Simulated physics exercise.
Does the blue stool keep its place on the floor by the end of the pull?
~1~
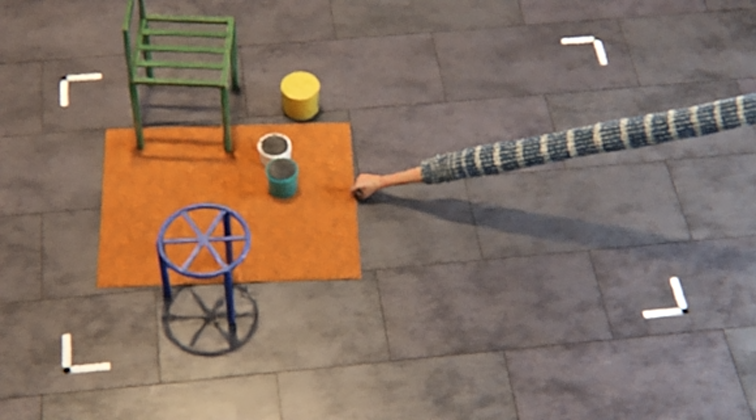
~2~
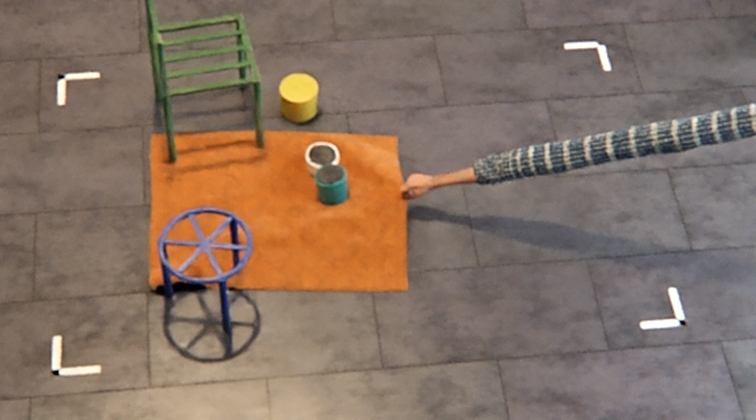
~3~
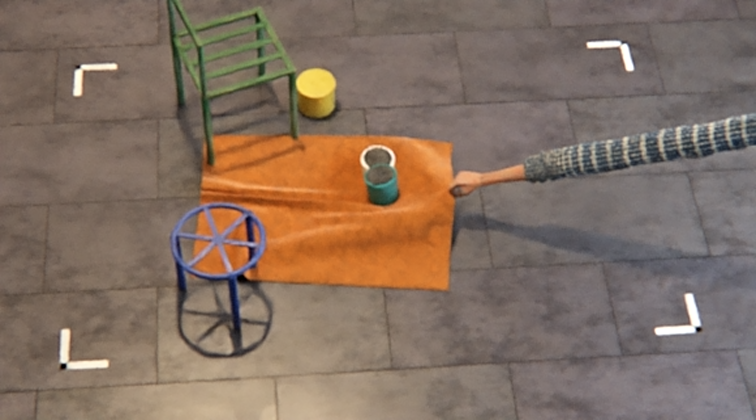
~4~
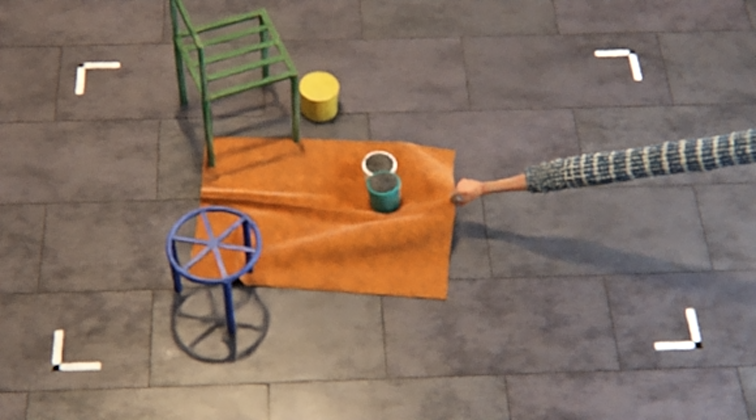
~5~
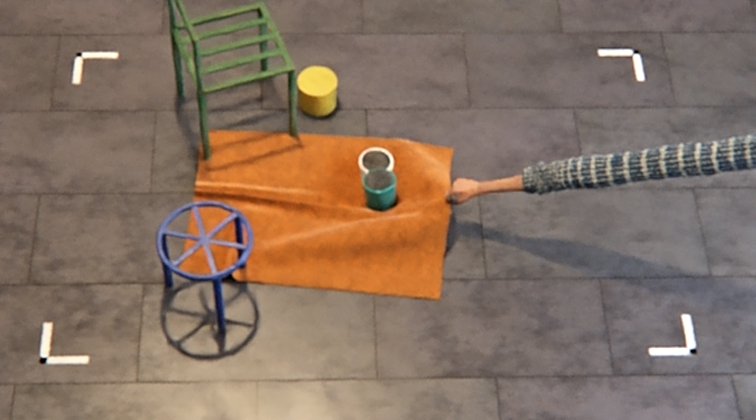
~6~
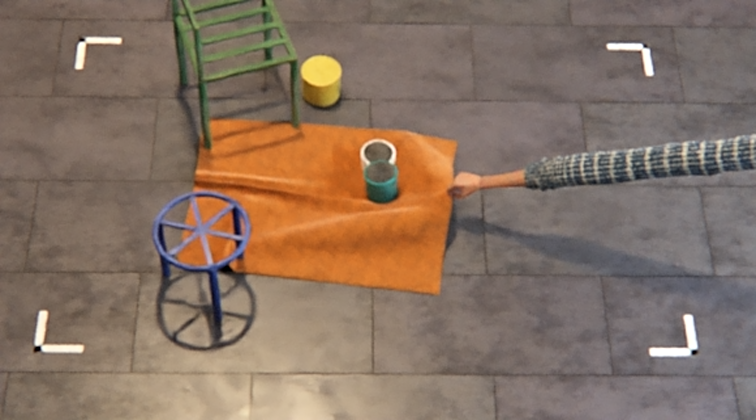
Yes, the blue stool hardly moves as the rug slides under it, while the green chair is drawn a moderate way to the right.
